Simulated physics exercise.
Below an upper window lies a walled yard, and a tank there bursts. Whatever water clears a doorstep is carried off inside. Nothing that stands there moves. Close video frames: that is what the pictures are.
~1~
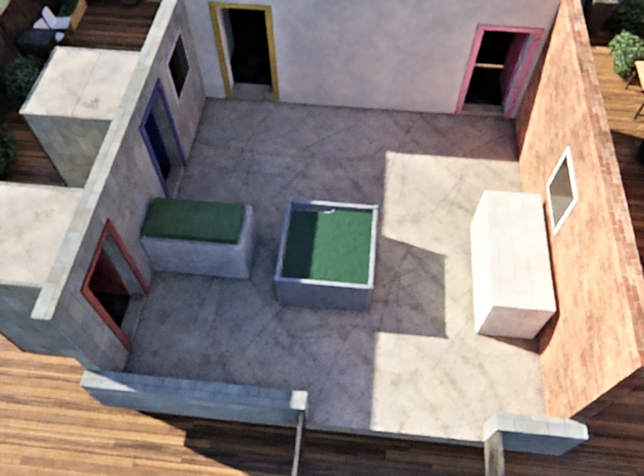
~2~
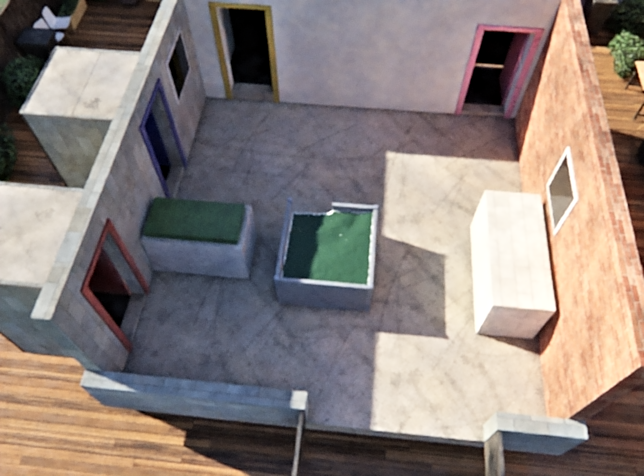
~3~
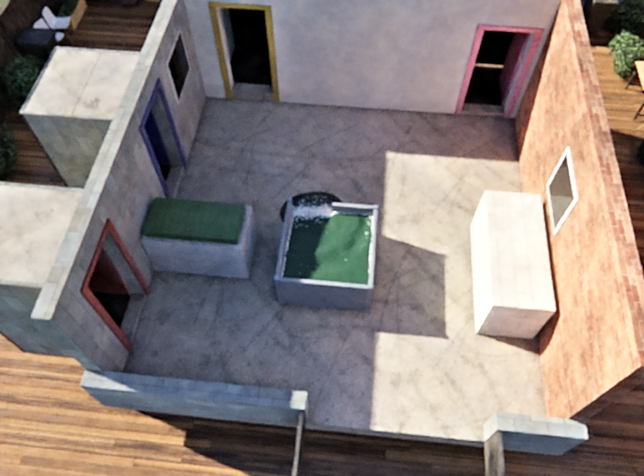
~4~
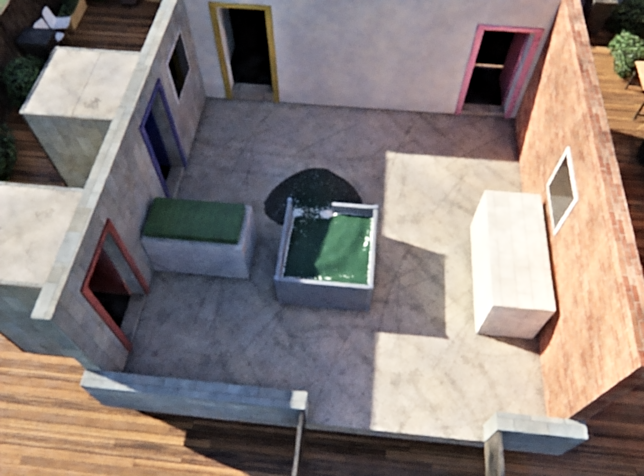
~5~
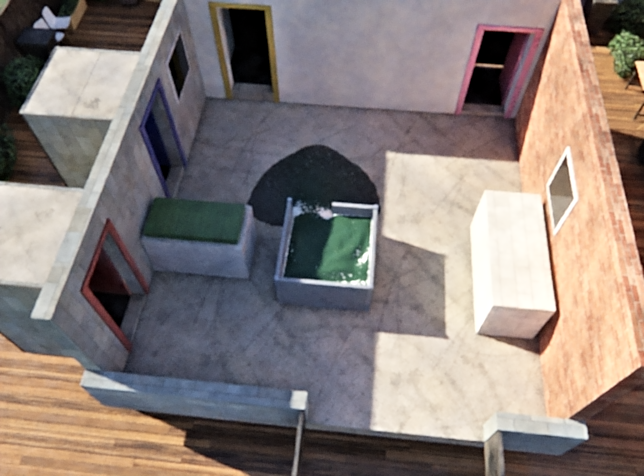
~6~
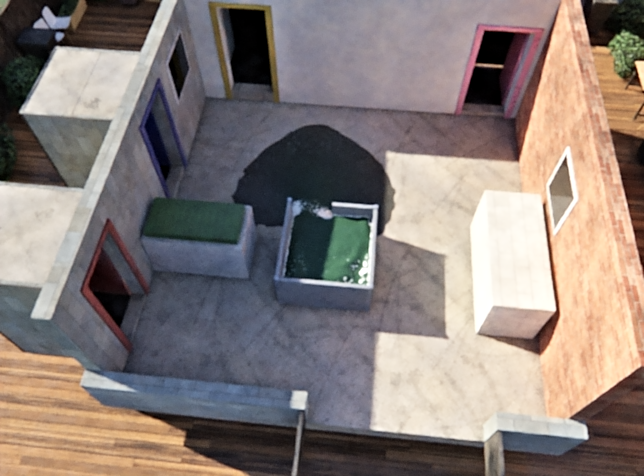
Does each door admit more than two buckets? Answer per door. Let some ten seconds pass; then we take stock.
The blue door: It does not; the yellow door: It does not; the pink door: It does not; the red door: It does not.
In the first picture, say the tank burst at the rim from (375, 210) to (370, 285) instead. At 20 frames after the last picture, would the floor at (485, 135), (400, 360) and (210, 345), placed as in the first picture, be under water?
Going in your order, I'd say drenched, then drenched, then still bare.
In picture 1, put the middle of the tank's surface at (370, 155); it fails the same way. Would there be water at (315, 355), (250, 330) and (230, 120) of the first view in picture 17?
In the order asked: Not reached, not reached, reached by the flood.
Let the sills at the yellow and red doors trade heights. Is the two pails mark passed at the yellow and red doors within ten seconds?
The yellow one exceeds it, the red one falls short.
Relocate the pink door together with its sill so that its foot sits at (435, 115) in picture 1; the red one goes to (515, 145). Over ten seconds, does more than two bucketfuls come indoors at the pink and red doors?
Pink door is under; red door takes more.
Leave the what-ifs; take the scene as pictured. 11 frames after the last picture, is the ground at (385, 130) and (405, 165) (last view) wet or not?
Soaked, soaked.
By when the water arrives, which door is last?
My answer: The red-painted one.
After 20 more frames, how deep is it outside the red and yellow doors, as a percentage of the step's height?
The first sits near 0 in a hundred and the second near 70 in a hundred.
A moment on, water covers 30 % of the floor; the blue door not reached, the yellow door wet at the sill, nothing in, the pink door not reached, the red door not reached.
Next, water covers 35 % of the floor; the blue door wet at the sill, nothing in, the yellow door wet at the sill, nothing in, the pink door wet at the sill, nothing in, the red door not reached.
Then, water covers 40 % of the floor; the blue door wet at the sill, nothing in, the yellow door wet at the sill, nothing in, the pink door wet at the sill, nothing in, the red door not reached.
Later, water covers 55 % of the floor; the blue door wet at the sill, nothing in, the yellow door wet at the sill, nothing in, the pink door under two buckets in, the red door wet at the sill, nothing in.
In the end, water covers 70 % of the floor; the blue door wet at the sill, nothing in, the yellow door wet at the sill, nothing in, the pink door under two buckets in, the red door wet at the sill, nothing in.
